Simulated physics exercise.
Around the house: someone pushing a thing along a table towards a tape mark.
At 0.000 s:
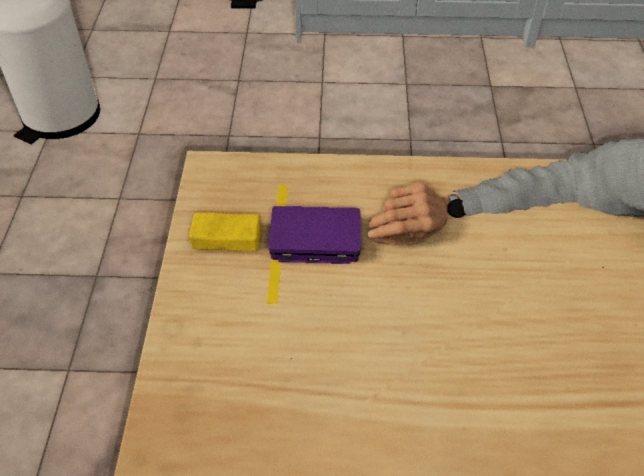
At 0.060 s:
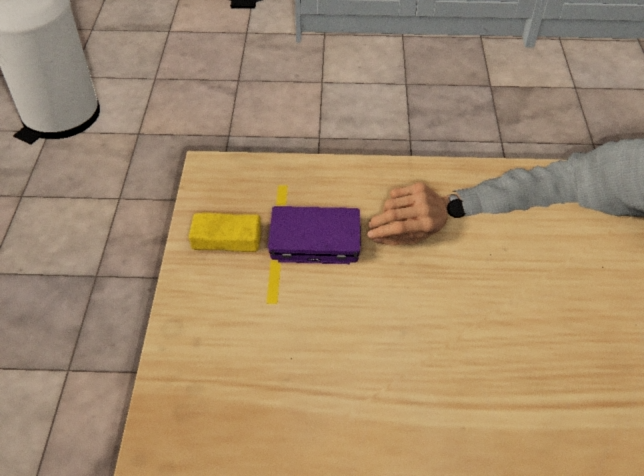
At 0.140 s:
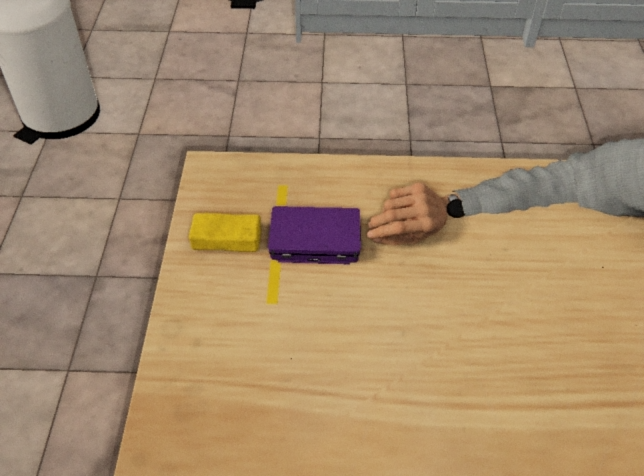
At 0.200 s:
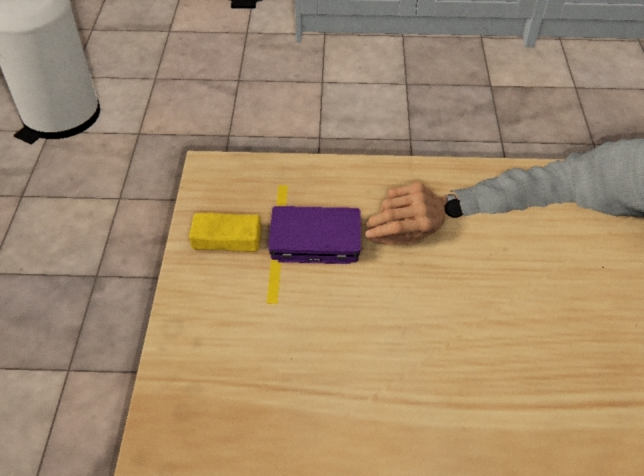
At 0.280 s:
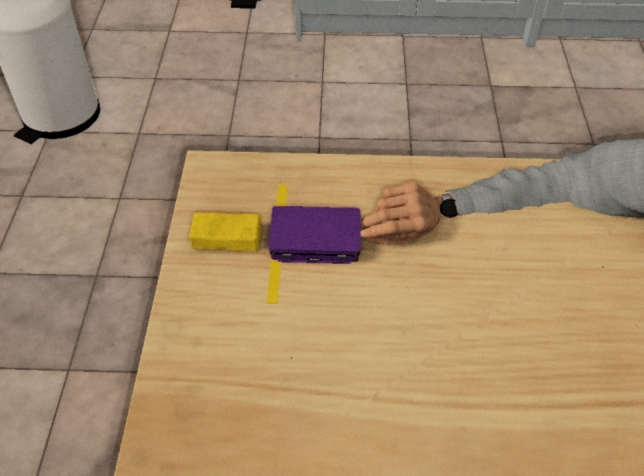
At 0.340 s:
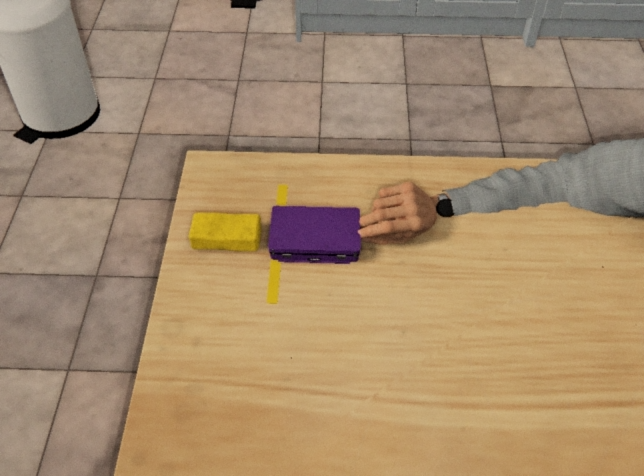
In this clip, a purple case sits beside a yellow sponge on a wooden table, over a strip of yellow tape, while a hand at the right inches left until its fingers meet the case; neither object visibly moves.
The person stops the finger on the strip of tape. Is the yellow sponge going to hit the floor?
As it turns out, the yellow sponge falls off the table.
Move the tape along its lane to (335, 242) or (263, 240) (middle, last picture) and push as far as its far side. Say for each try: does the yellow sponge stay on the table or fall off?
Try by try, it stays on the table; drops off.
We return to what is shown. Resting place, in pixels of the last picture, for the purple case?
Around (228, 233).
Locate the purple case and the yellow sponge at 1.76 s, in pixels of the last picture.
Near (230, 233) and (149, 247).
By 1.76 s, yellow sponge tilted by 65° near (149, 248).
By 2.02 s, yellow sponge dropping near (175, 411).
When it is over (2.4 s), the yellow sponge drops to the floor.
